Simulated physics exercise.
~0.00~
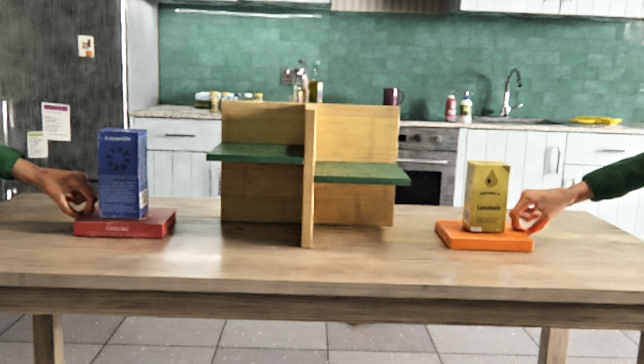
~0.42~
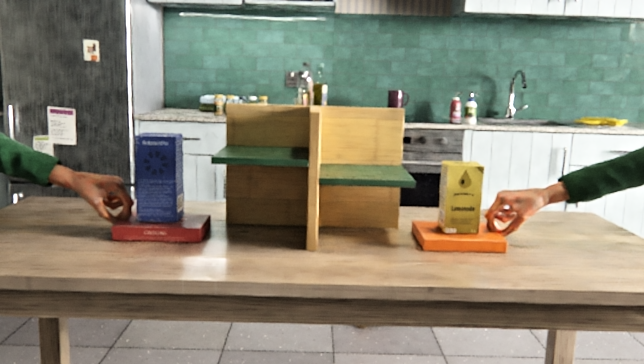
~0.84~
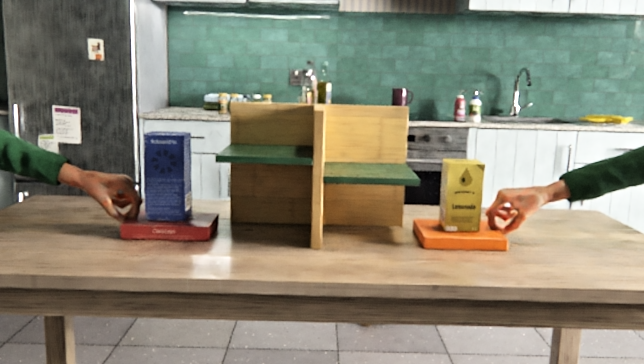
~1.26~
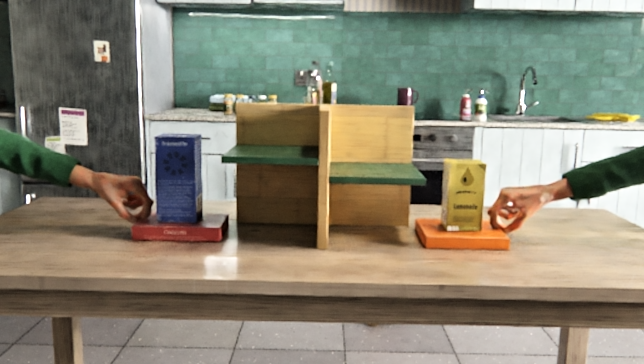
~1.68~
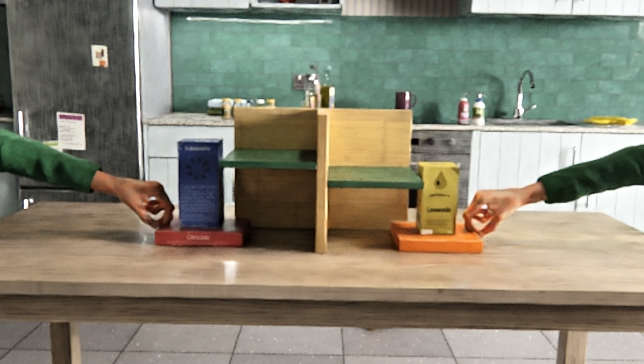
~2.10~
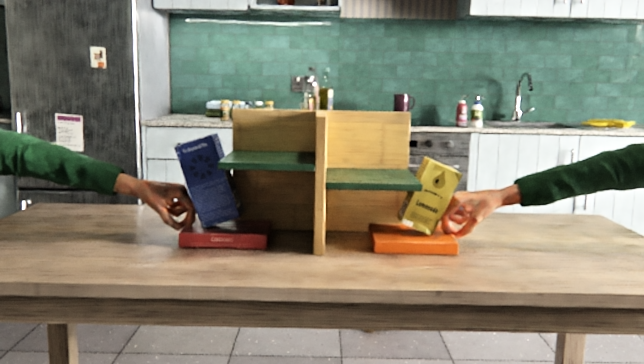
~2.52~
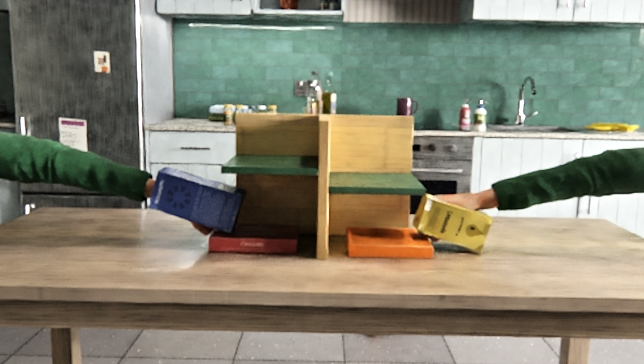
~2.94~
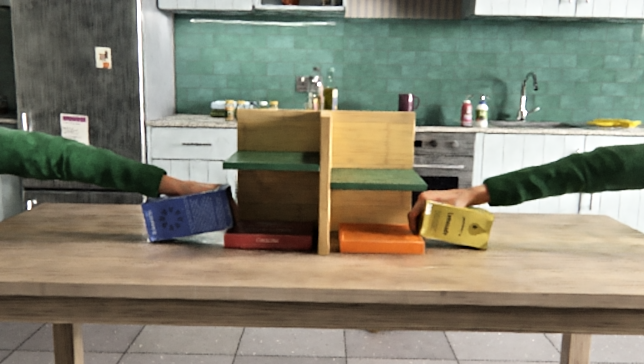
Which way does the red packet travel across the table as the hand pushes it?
The red packet moves to the right, sliding in under the shelf toward the middle of the rack.
